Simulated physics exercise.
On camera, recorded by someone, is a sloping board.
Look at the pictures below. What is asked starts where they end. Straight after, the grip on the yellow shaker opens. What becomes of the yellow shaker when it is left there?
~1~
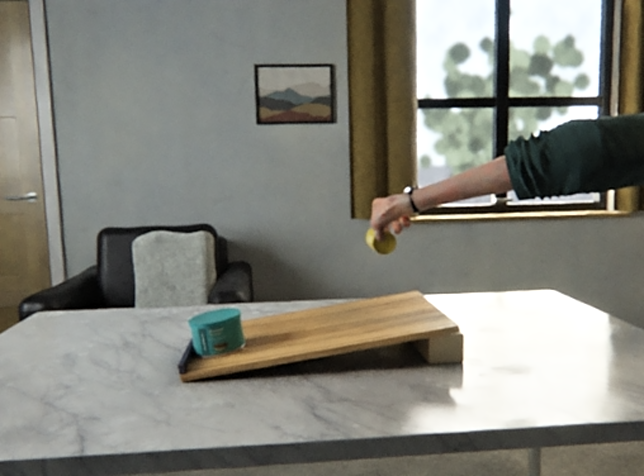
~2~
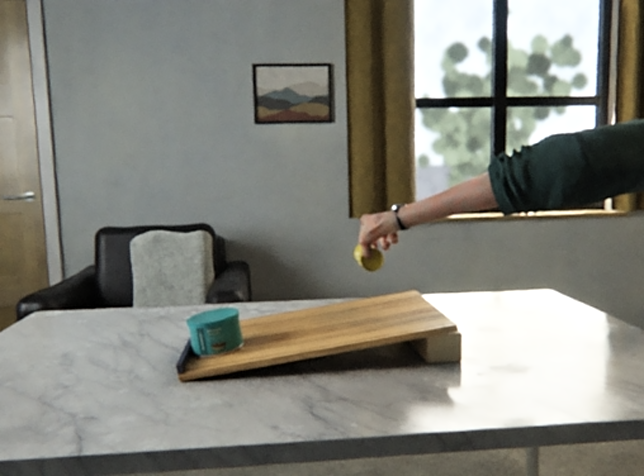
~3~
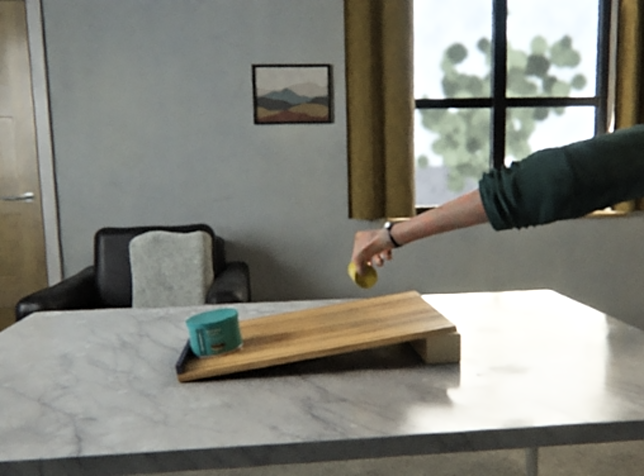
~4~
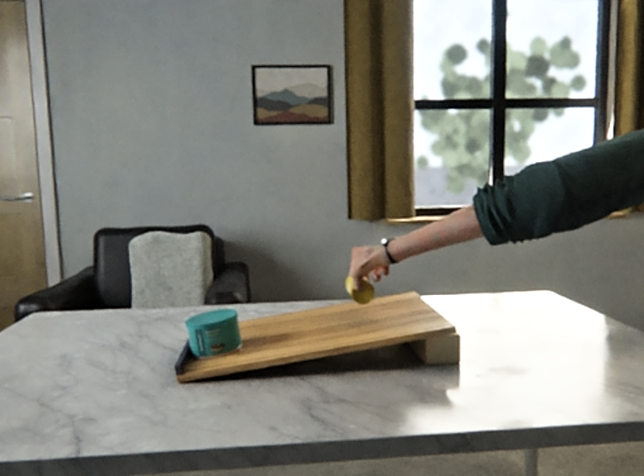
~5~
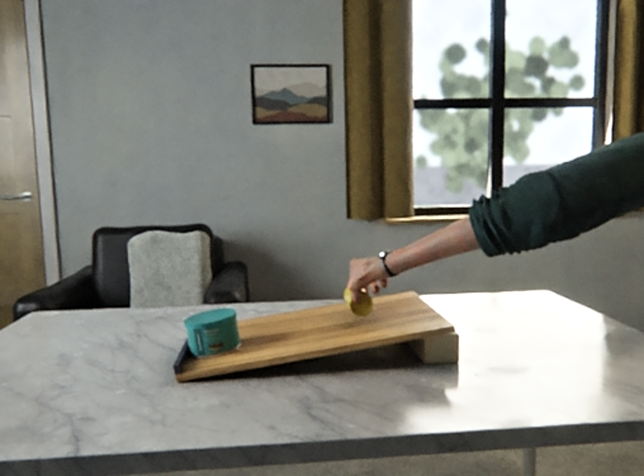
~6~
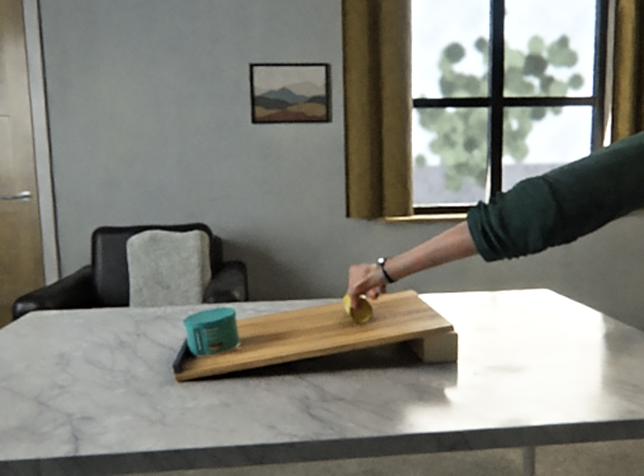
It gives way to the slope.
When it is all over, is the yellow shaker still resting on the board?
In the end it stays aboard.
Then, 0.60 s later than the last frame, yellow shaker moved well along near (319, 313).
Then, 0.90 s later than the last frame, yellow shaker moved well along near (260, 323).
When it is over, moved from the start, yellow shaker; turquoise tub as before. End places, in pixels of the last picture, yellow shaker near (242, 325). The yellow shaker goes downhill.
